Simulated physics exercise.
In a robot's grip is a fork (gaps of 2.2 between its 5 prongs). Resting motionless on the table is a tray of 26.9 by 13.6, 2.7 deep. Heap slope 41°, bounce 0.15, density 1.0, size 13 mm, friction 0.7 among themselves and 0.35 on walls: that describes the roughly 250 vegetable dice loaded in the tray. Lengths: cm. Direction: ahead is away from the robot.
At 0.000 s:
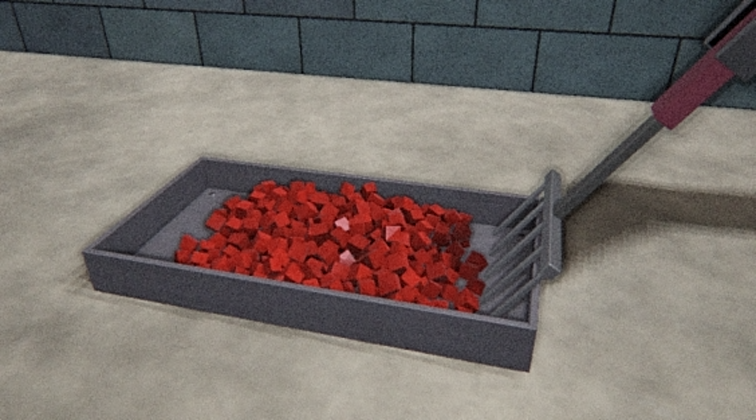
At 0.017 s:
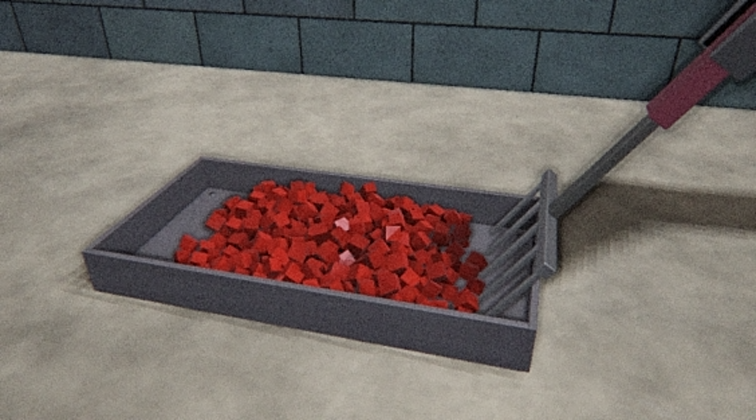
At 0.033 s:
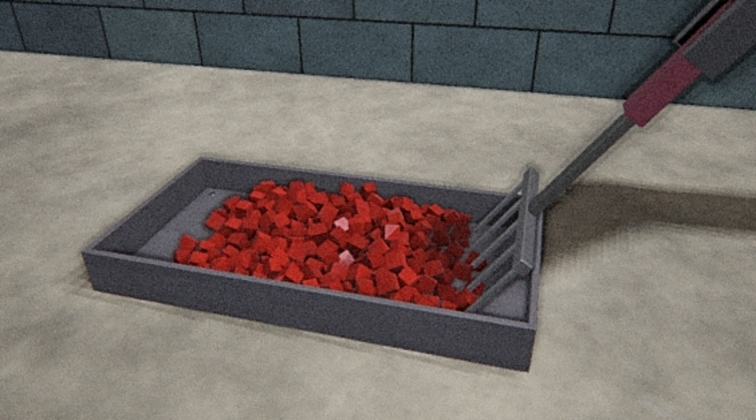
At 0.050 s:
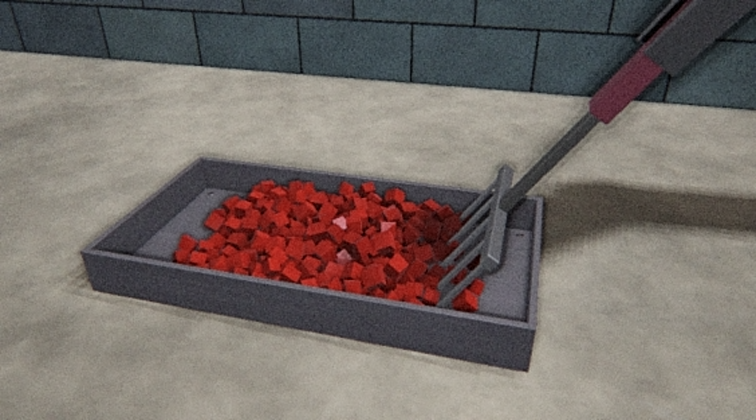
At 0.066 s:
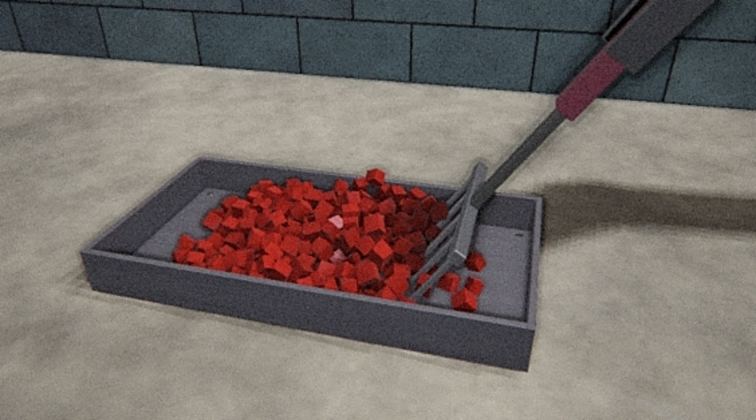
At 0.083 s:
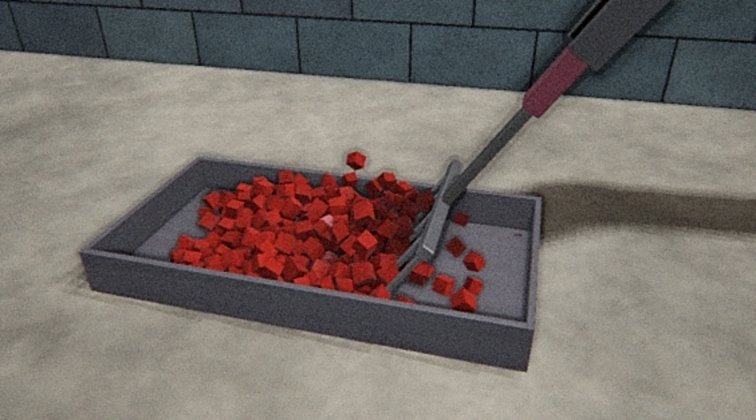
Red cubes heaped in a gray tray being pushed leftward by a pronged fork, some slipping behind it, one popping up.
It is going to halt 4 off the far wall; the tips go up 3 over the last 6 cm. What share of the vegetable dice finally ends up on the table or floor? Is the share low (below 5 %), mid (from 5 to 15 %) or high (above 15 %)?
High.
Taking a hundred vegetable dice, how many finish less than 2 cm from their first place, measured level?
Estimate: 5 per cent.
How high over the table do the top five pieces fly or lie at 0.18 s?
I'd put it at some 7 centimetres up.
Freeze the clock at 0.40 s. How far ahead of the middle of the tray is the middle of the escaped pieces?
24 cm, roughly.
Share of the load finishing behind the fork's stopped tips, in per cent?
Behind the stopped tips: Around 35 per cent.
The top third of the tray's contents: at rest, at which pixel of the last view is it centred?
Looks like roughly (187, 205) to me.
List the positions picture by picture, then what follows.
In the first frame, fork bar at (552, 217), sloping 56°; upper third of the load around (320, 234), from x 180 to 475, top at y 190; 253 in the tray.
In the second frame, fork bar at (548, 217), sloping 56°; upper third of the load around (320, 234), from x 180 to 475, top at y 190.
In the third frame, fork bar at (528, 214), sloping 56°; upper third of the load around (320, 234), from x 180 to 475, top at y 190.
In the fourth frame, fork bar at (499, 211), sloping 56°; upper third of the load around (331, 232), from x 180 to 475, top at y 190.
In the fifth frame, fork bar at (470, 207), sloping 56°; upper third of the load around (347, 232), from x 175 to 475, top at y 175.
In the sixth frame, fork bar at (442, 204), sloping 56°; upper third of the load around (335, 221), from x 175 to 475, top at y 160; 253 in the tray.
By 0.13 s, sloping 56°, highest piece 7 above the table; 253 in the tray.
By 0.18 s, sloping 56°, highest piece 7 above the table; 249 in the tray, 2 on the table or floor, 2 in flight or on the tool.
By 0.40 s, sloping 56°, highest piece 6 above the table; 156 in the tray, 92 on the table or floor, 5 in flight or on the tool.
By 1.10 s, sloping 56°, highest piece 4 above the table; 156 in the tray, 97 on the table or floor.
Final count, 156 in the tray, 97 on the table or floor. That is 38 % on the table or floor.
